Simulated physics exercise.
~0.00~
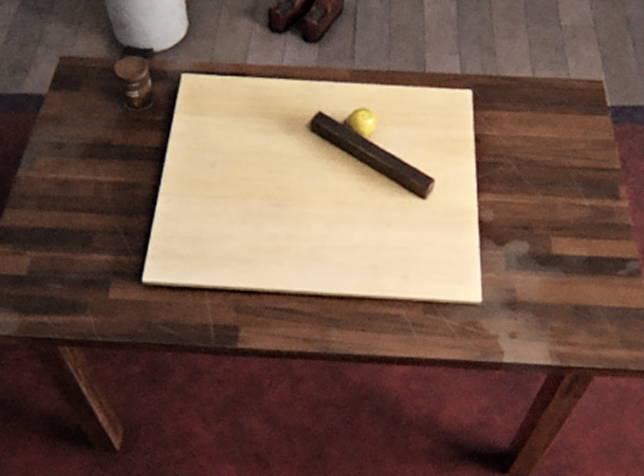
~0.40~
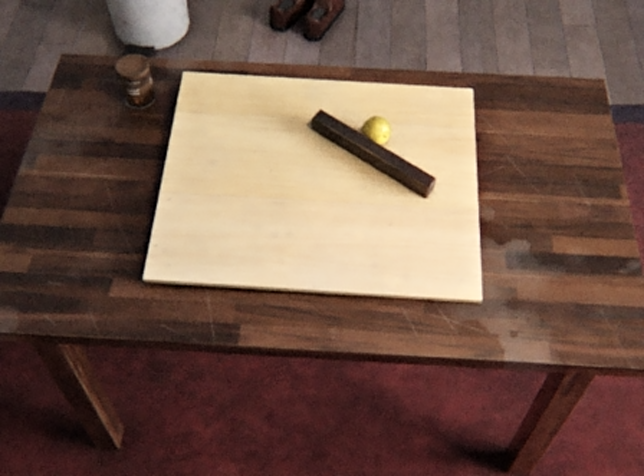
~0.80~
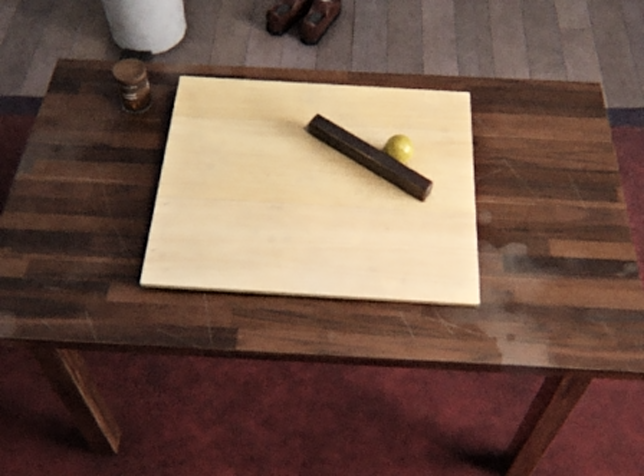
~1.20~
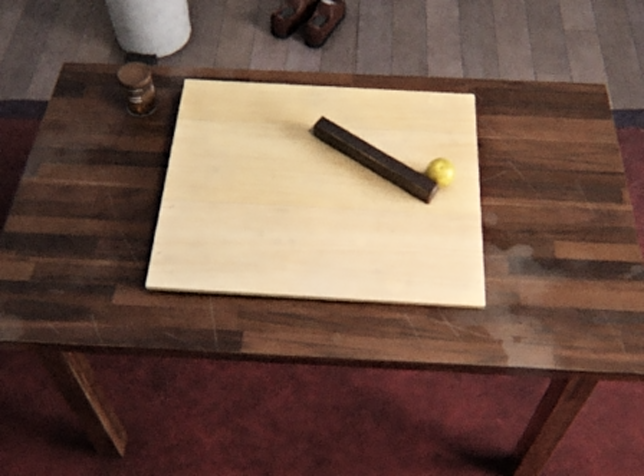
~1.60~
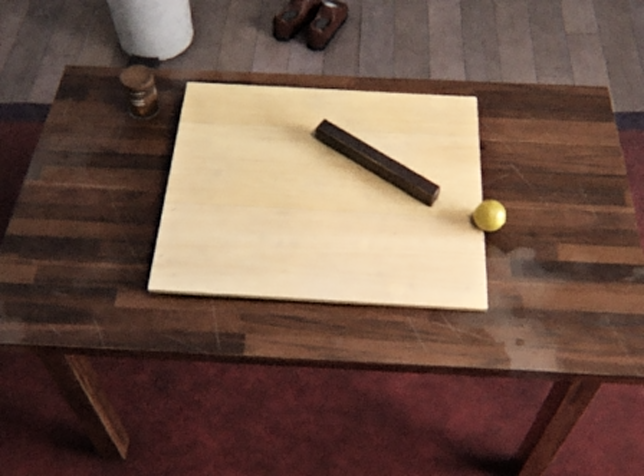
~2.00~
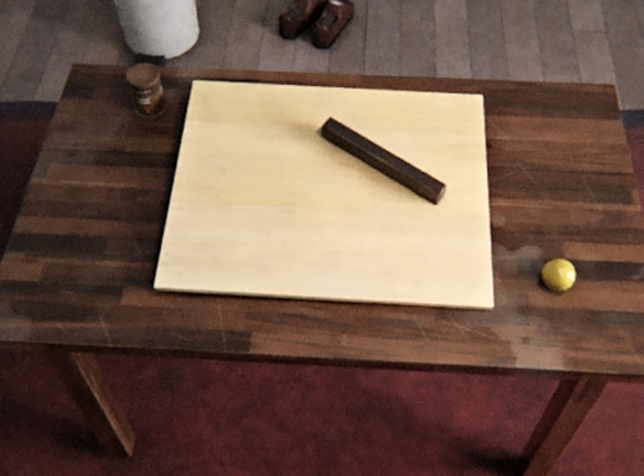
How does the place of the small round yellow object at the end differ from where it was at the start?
At the start it was on the pale board, beside the upper part of the dark bar. By the end it was on the wooden tabletop, to the right of the board and closer to the near side of the table.
